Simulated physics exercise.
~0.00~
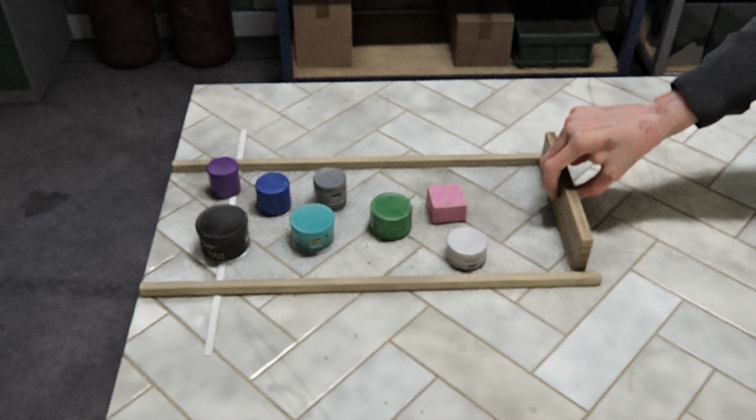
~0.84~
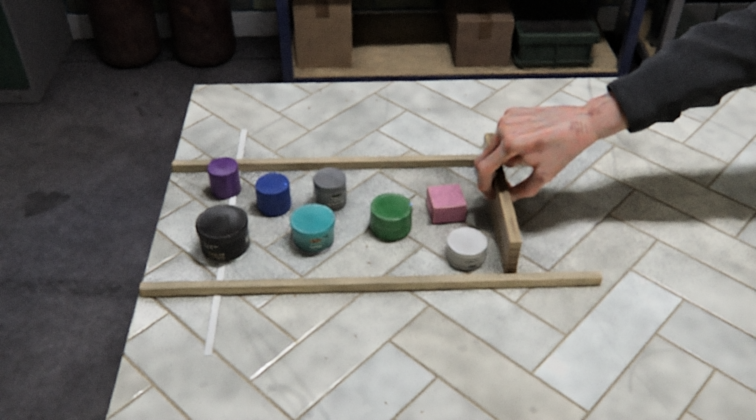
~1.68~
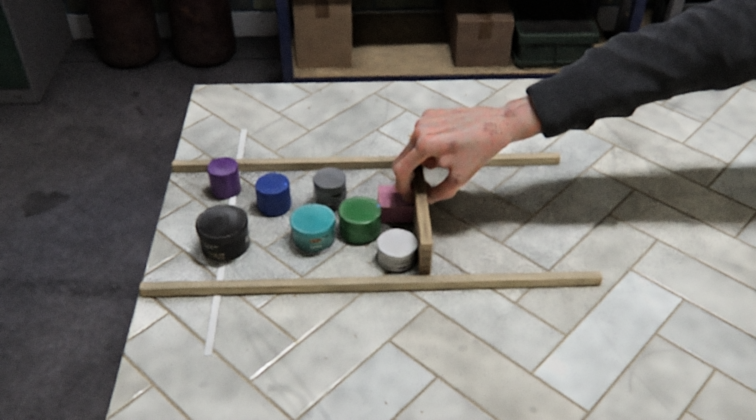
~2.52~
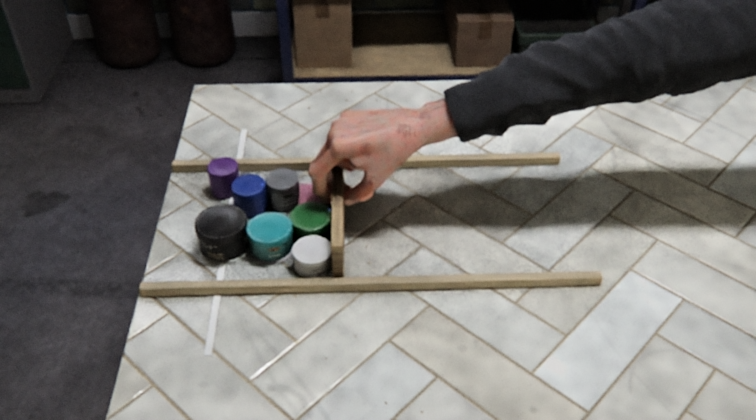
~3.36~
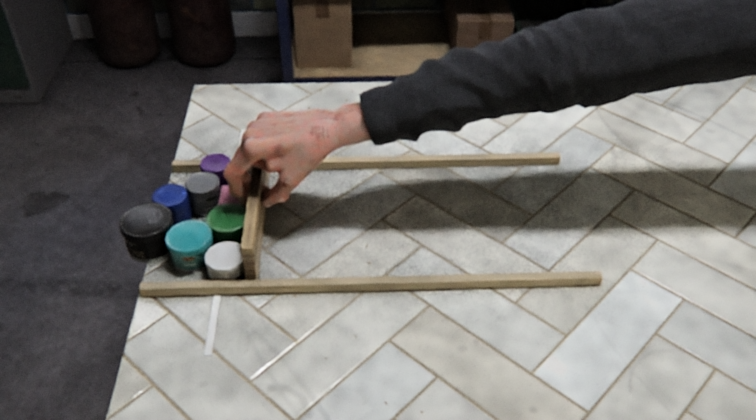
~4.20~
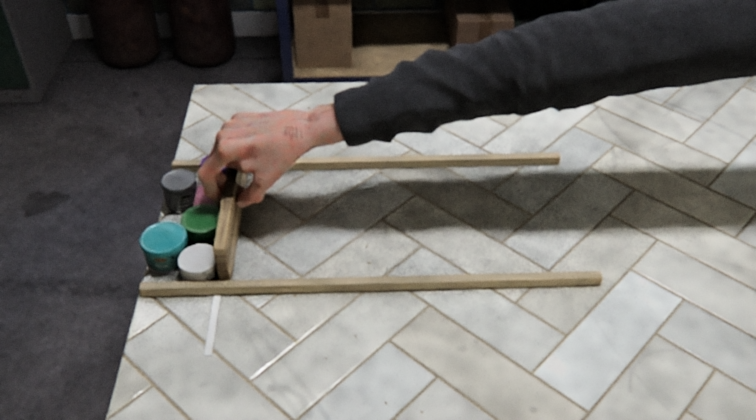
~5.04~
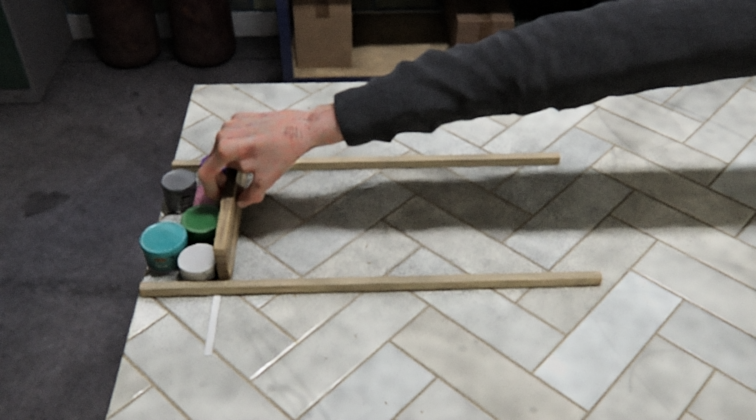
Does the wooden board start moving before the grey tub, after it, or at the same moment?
The wooden board starts moving first. The grey tub stays put until the board has pushed other things along and closed up the gaps.
